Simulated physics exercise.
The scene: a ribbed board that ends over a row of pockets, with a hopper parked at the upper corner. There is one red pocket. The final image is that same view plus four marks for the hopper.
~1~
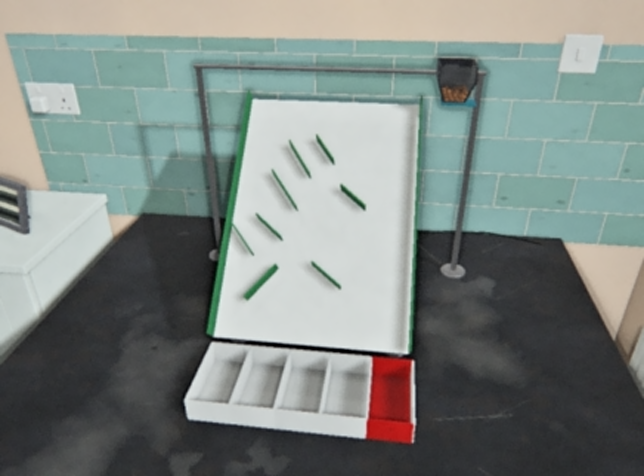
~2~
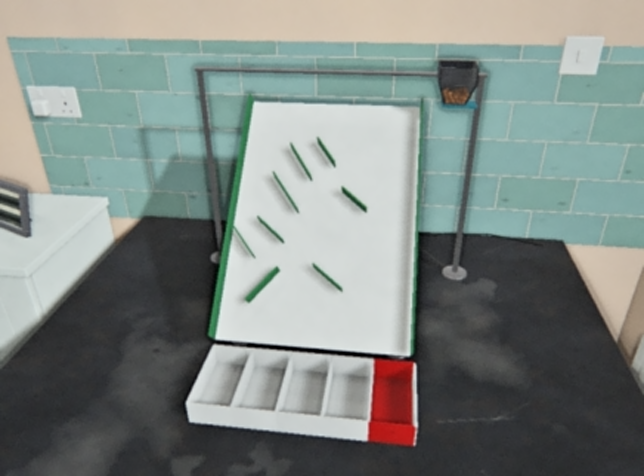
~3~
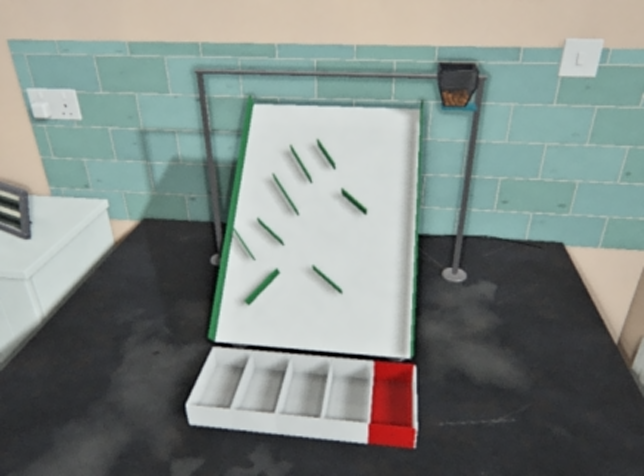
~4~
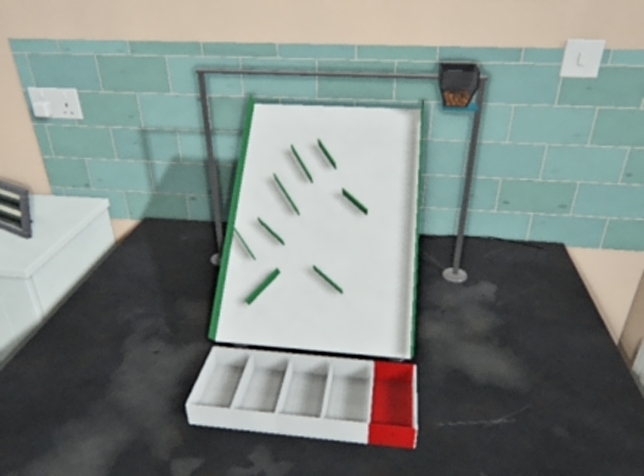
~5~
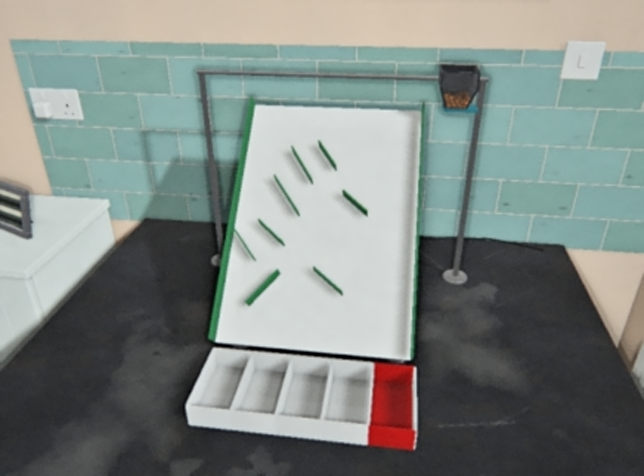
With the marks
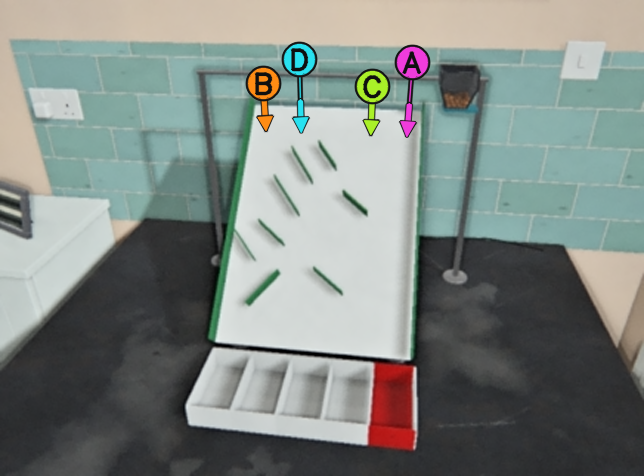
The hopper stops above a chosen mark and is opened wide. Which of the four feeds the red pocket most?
Go for C.
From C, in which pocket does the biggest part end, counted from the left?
It is the fifth one.
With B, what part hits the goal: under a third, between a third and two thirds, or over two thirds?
Mark B gives under a third.
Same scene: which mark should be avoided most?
It is B.
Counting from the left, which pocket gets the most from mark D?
The fifth.
On the marked copy, mark A meets the board at (407, 131); mark B meets the board at (265, 125); mark C meets the board at (370, 129); mark D meets the board at (301, 127).
For mark A, the larger part in the red pocket, about a tenth in other pockets, about a tenth outside the box.
For mark B, about a tenth in the red pocket, the larger part in other pockets, just a few held on the board, about a tenth outside the box.
For mark C, almost all in the red pocket, about a tenth in other pockets, just a few outside the box.
For mark D, roughly half in the red pocket, roughly a third in other pockets, about a tenth outside the box.
